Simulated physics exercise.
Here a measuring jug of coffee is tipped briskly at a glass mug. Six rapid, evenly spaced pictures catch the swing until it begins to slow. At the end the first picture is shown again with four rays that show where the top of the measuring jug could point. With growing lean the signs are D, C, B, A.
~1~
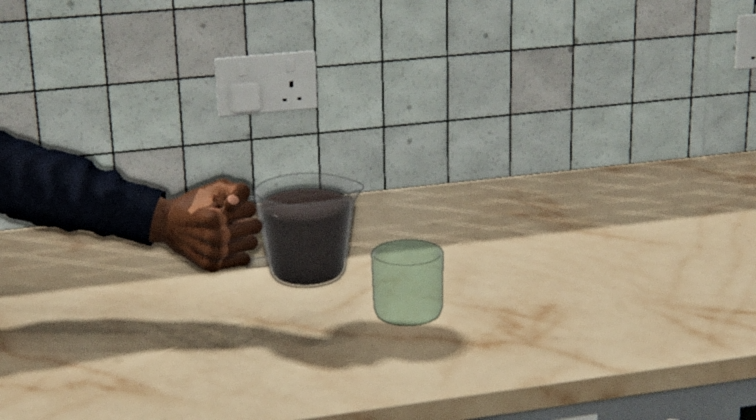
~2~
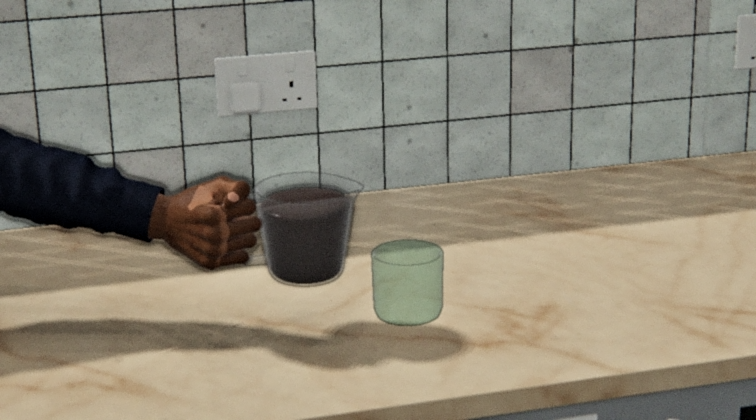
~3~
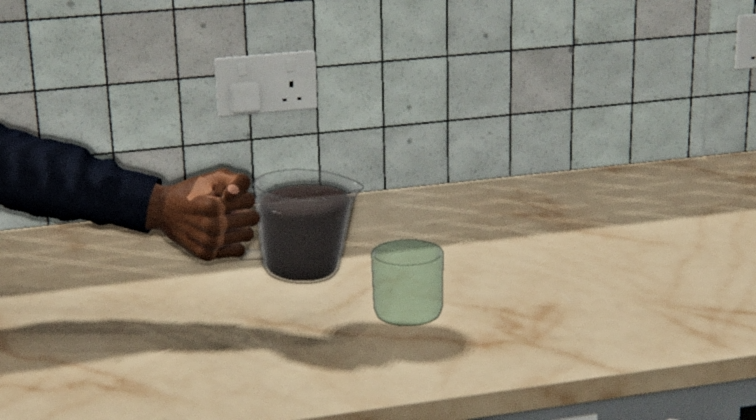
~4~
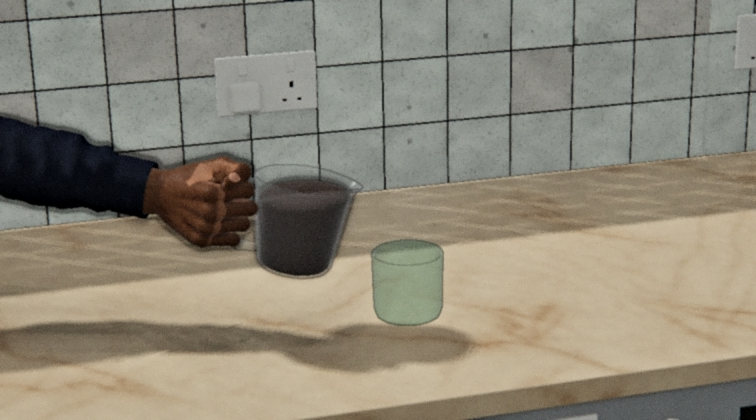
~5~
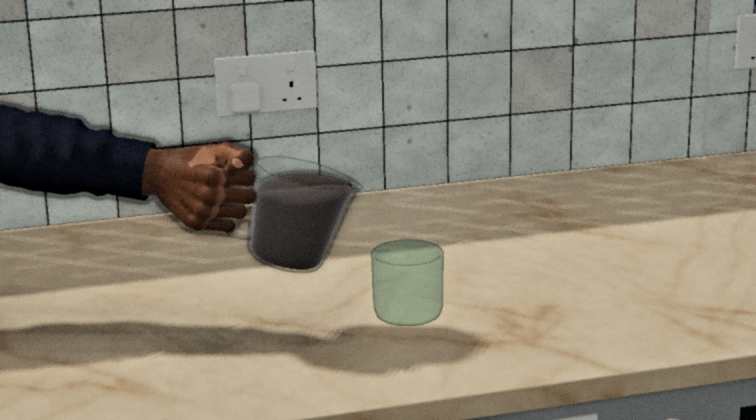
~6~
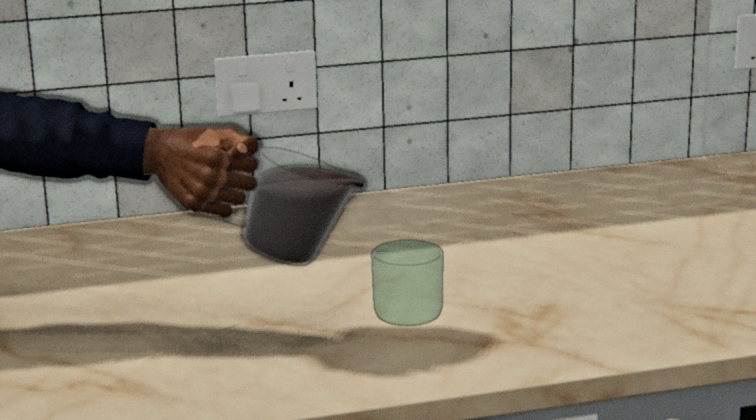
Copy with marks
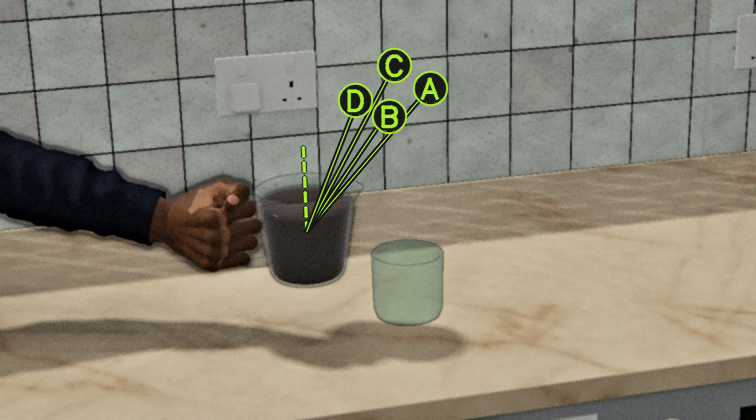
A hand tilting a clear measuring jug of dark coffee rightward beside a greenish glass mug on a marble-look kitchen counter.
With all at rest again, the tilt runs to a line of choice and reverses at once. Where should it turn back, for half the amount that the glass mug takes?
The answer is tilt A.
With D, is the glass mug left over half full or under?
Under half.
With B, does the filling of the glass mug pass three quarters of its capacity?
No, it does not.
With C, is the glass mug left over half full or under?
Under half.
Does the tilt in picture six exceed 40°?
No.
On the marked copy, A at (418, 101); B at (376, 129); C at (386, 80); D at (351, 117).
With A, the glass mug ends with about 49 % of what it can hold.
With B, the glass mug ends with about 33 % of what it can hold.
With C, the glass mug ends with about 19 % of what it can hold.
With D, the glass mug ends with about 7 % of what it can hold.
